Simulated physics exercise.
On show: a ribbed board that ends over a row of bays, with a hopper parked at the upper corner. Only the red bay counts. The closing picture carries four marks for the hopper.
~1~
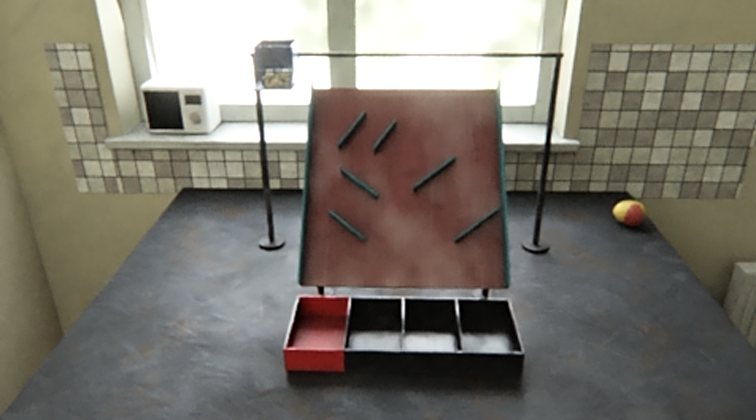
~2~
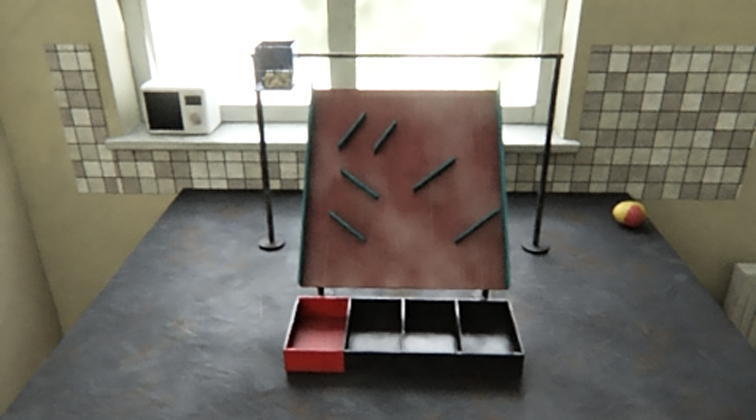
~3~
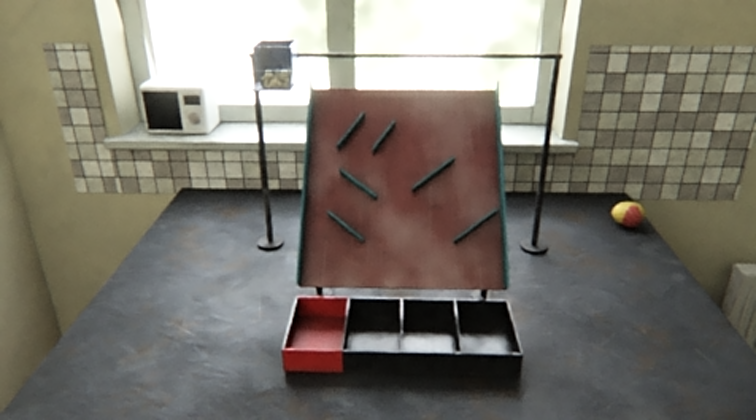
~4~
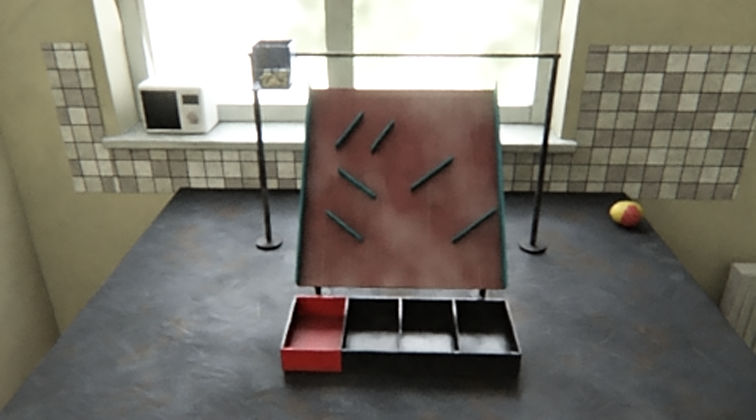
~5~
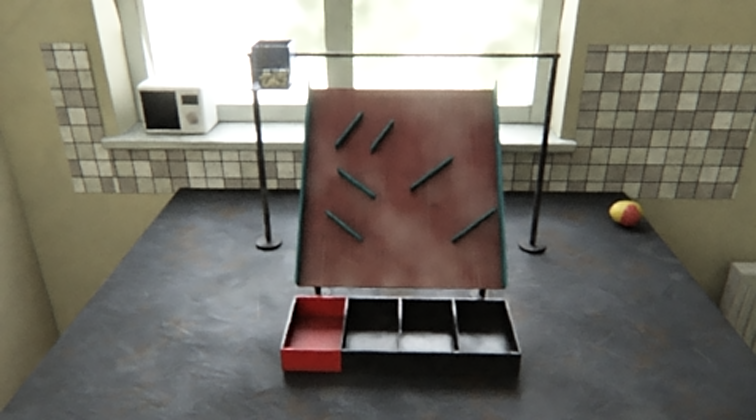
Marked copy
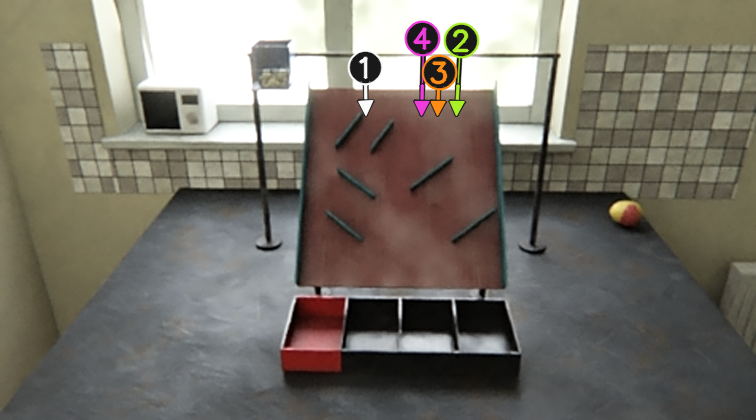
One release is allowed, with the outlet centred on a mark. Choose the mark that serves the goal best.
Best: 1.
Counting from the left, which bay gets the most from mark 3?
The second from the left.
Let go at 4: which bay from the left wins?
The second from the left.
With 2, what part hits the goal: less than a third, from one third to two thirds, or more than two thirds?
It is less than a third.
On the marked copy, mark 1 meets the board at (365, 109); mark 2 meets the board at (456, 110); mark 3 meets the board at (437, 110); mark 4 meets the board at (421, 110).
With 1, close to a third in the red bay, close to half in other bays, a small share held on the board.
With 2, only a few in the red bay, all but a few in other bays.
With 3, only a few in the red bay, all but a few in other bays.
With 4, only a few in the red bay, all but a few in other bays.
